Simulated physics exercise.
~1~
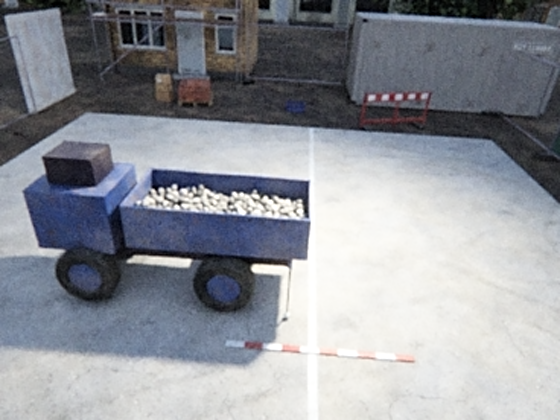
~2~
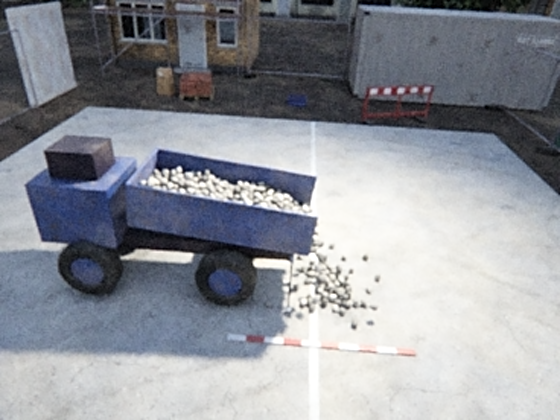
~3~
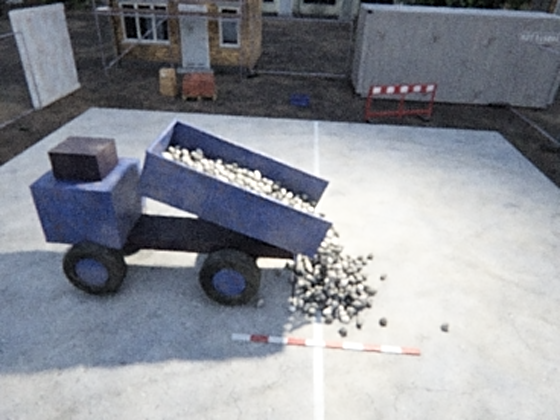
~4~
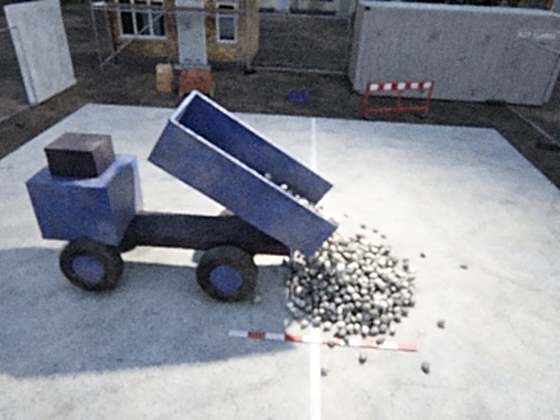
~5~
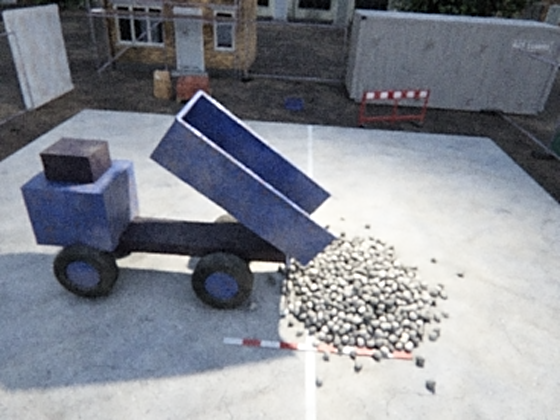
In this clip, a blue tipper truck on a concrete yard raises its body, and pale round stones slide out of the open right end. They spread into a heap, mostly beyond the white ground line, leaving the tilted body empty.
